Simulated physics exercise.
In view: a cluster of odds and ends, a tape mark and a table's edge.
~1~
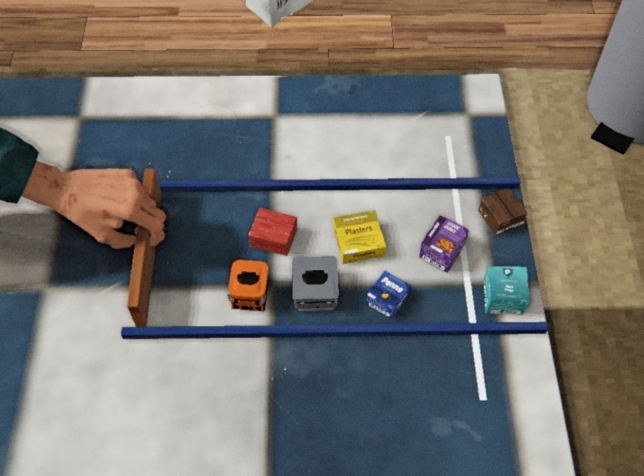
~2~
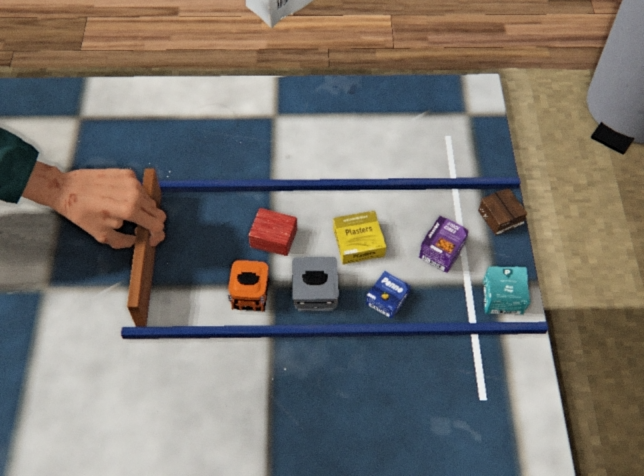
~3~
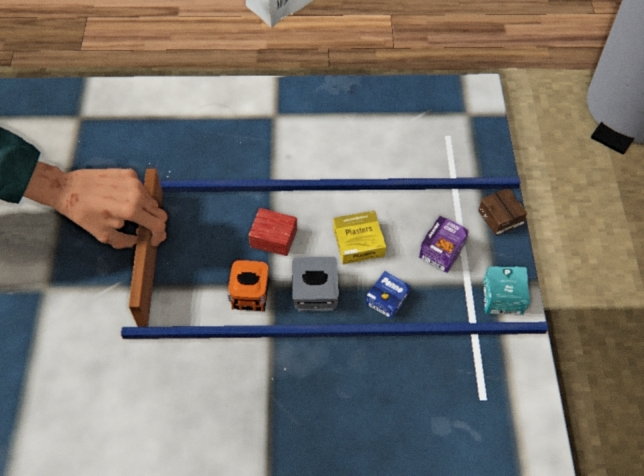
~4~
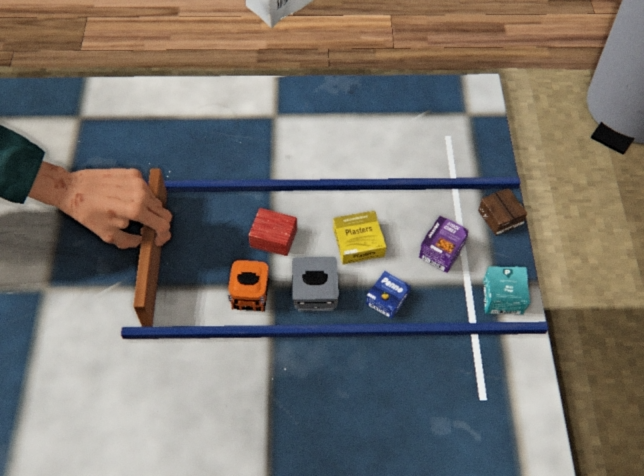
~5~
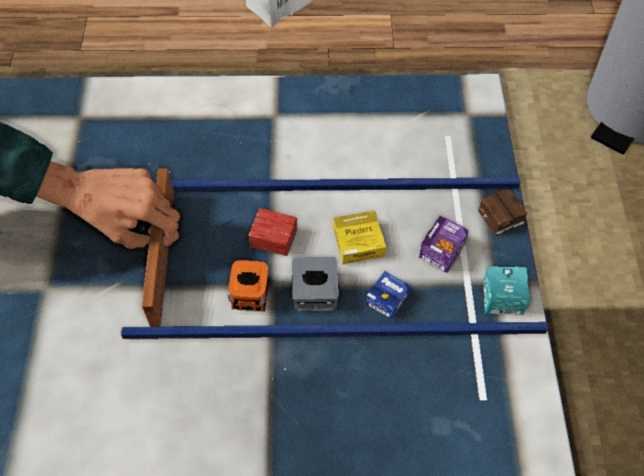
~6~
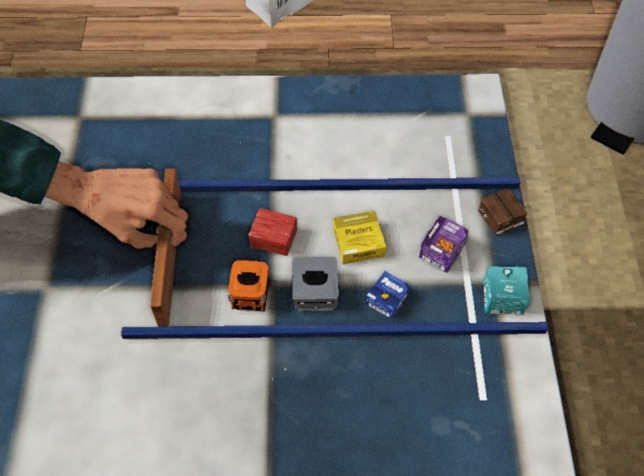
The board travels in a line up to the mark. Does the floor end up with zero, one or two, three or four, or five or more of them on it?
It ends up with three or four.
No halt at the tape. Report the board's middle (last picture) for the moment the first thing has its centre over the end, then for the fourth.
The middle sits near (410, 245) at the first moment and near (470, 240) at the second.
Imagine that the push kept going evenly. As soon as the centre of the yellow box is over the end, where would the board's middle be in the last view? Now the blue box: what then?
Roughly at (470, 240) and roughly at (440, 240).
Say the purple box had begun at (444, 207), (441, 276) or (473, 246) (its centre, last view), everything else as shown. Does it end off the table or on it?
In turn it stays put; goes off; goes off.
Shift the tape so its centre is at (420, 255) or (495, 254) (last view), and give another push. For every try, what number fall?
You'd get 1 the first time and 6 the second.
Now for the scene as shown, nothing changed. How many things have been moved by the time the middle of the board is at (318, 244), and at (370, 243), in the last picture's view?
That gives 5 for the first and 6 for the second.
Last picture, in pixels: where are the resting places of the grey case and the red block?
In the last picture they sit at about (527, 285) and about (481, 226).
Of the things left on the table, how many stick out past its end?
3 is the number.
Soon after, none off yet; brown box at rest near (502, 212); turquoise box at rest near (506, 291); purple box at rest near (444, 244).
In the end, the number that fall off is three or four; gone, blue box, purple box and turquoise box.
